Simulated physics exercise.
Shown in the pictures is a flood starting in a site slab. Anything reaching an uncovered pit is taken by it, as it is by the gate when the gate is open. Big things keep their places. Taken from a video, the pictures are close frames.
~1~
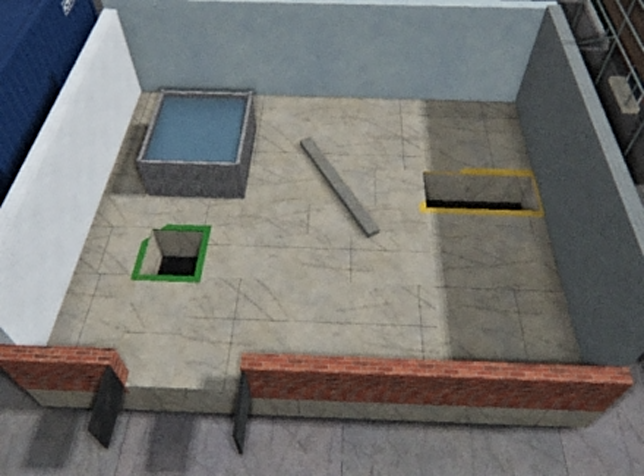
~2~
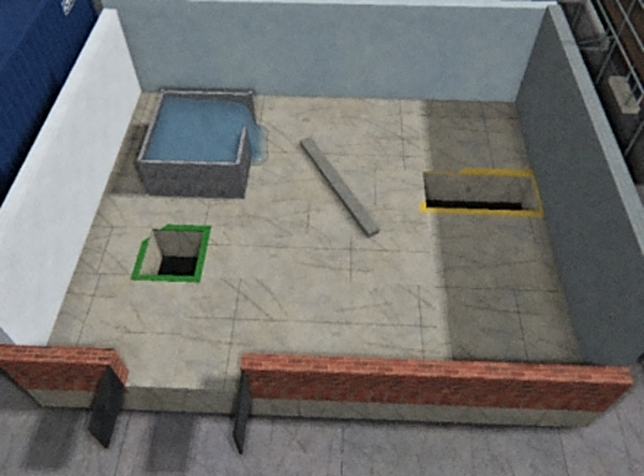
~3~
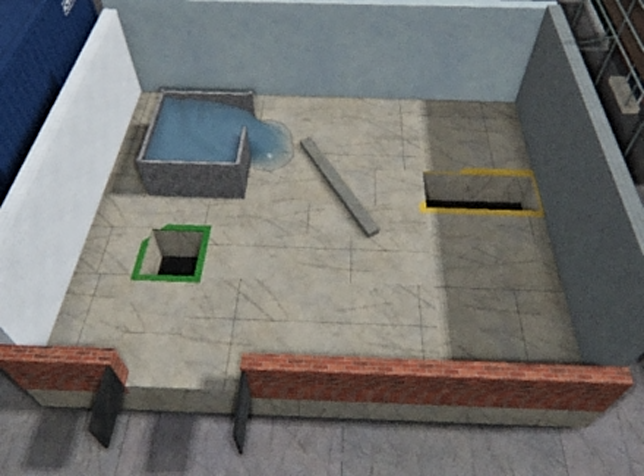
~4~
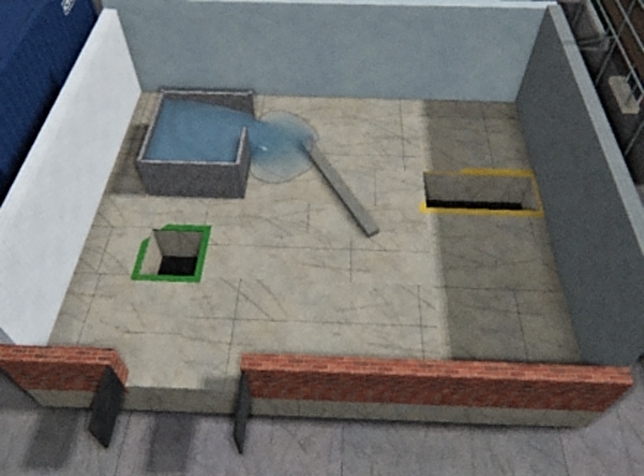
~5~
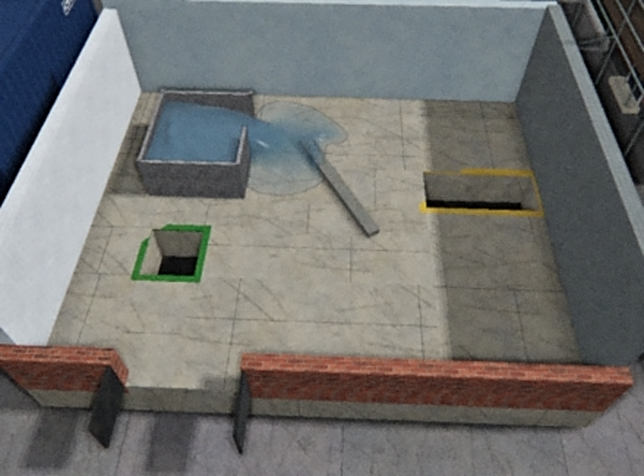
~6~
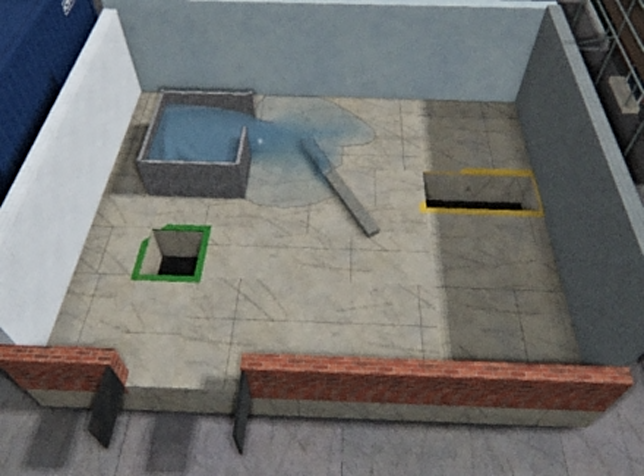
Water sits still in a grey tank at the back left of a walled concrete slab, then pours out through the tank's right side. It spreads rightward across the floor in a widening, pale blue sheet, reaching the upper end of a slanting grey beam and passing around it.
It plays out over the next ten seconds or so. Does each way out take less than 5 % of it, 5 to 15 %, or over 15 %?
One by one: The gate is going to fail to get to five per cent, the green pit is going to fail to get to five per cent, the yellow pit is going to fail to stay at fifteen per cent or less.
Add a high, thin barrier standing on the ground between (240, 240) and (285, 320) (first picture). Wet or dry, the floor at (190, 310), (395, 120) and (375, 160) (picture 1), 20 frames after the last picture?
Same order as asked - unsoaked, soaked, soaked.
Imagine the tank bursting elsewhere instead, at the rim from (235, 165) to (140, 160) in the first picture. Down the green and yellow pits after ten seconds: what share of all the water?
Near enough: Green 55 percent, yellow 6 percent.
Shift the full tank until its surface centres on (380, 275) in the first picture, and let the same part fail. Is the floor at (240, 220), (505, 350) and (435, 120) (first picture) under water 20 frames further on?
Checking the three spots, I get high and dry, swamped, high and dry.
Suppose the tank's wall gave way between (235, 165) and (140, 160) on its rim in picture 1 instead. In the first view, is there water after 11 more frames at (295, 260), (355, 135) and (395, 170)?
Going point by point: Waterlogged, left unwetted, left unwetted.
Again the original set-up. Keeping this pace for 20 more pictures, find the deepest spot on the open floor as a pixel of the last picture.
At about (504, 128).
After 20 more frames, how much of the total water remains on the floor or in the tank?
Estimate: 90 per cent.
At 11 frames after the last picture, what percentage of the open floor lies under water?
It comes to 40 per cent.
A moment on, water covers 25 % of the floor; the gate 0 %, the green pit 0 %, the yellow pit 0 %.
Next, water covers 40 % of the floor; the gate 0 %, the green pit 0 %, the yellow pit 2 %.
Then, water covers 50 % of the floor; the gate 0 %, the green pit 0 %, the yellow pit 10 %.
Later, water covers 55 % of the floor; the gate 0 %, the green pit 0 %, the yellow pit 28 %.
In the end, water covers 65 % of the floor; the gate 1 %, the green pit 0 %, the yellow pit 46 %.
